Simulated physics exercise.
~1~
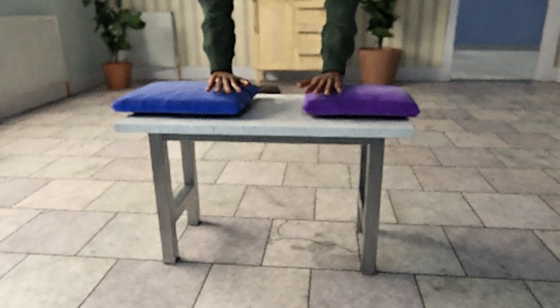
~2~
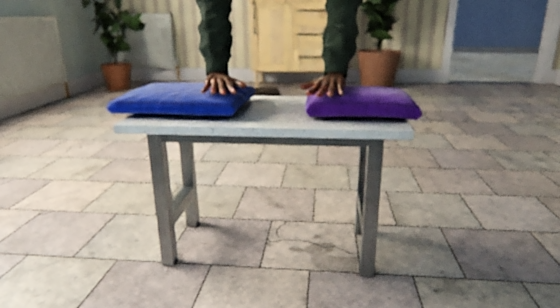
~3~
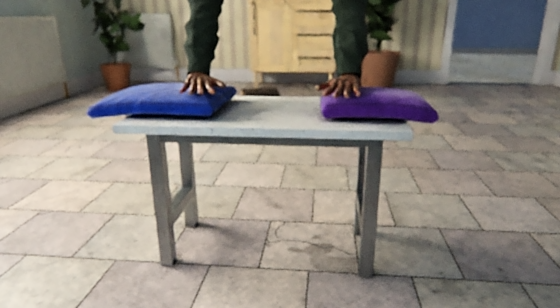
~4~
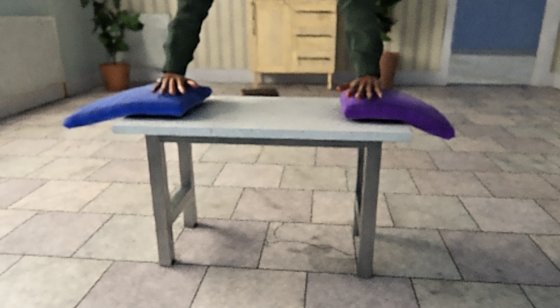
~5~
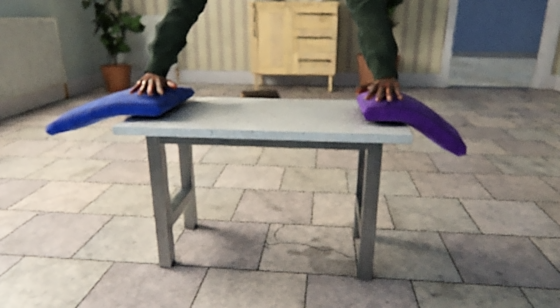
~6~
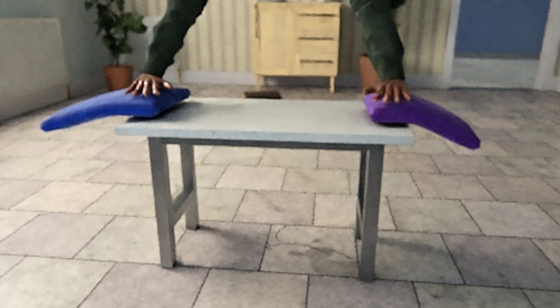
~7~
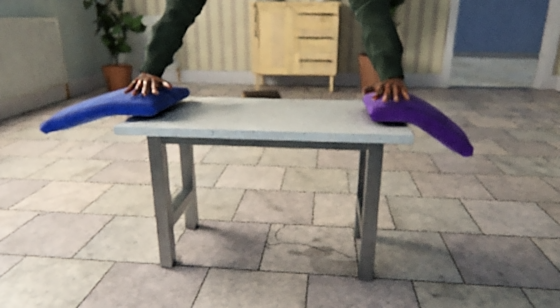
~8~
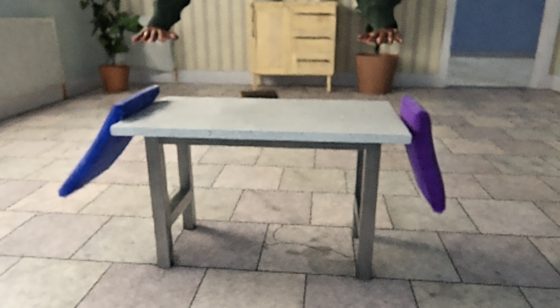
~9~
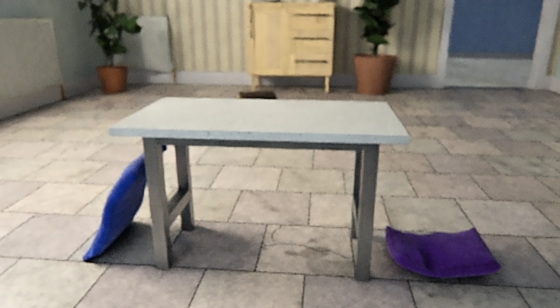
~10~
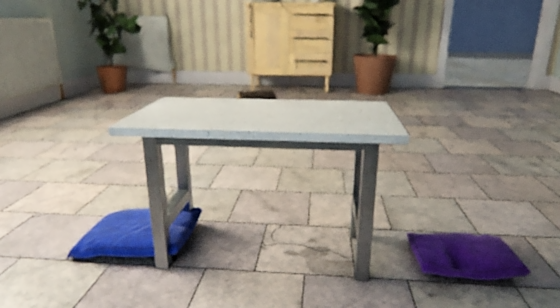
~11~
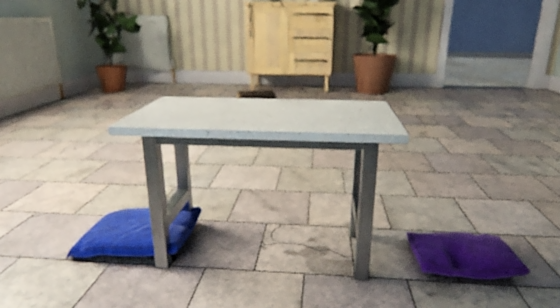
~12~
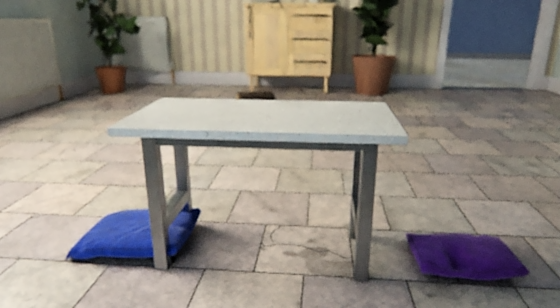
Two hands slid a blue cushion-like bundle left and a purple one right across a low table until both drooped over its ends, then lifted away, and both slipped off and dropped, ending flat on the tiled floor at either side.
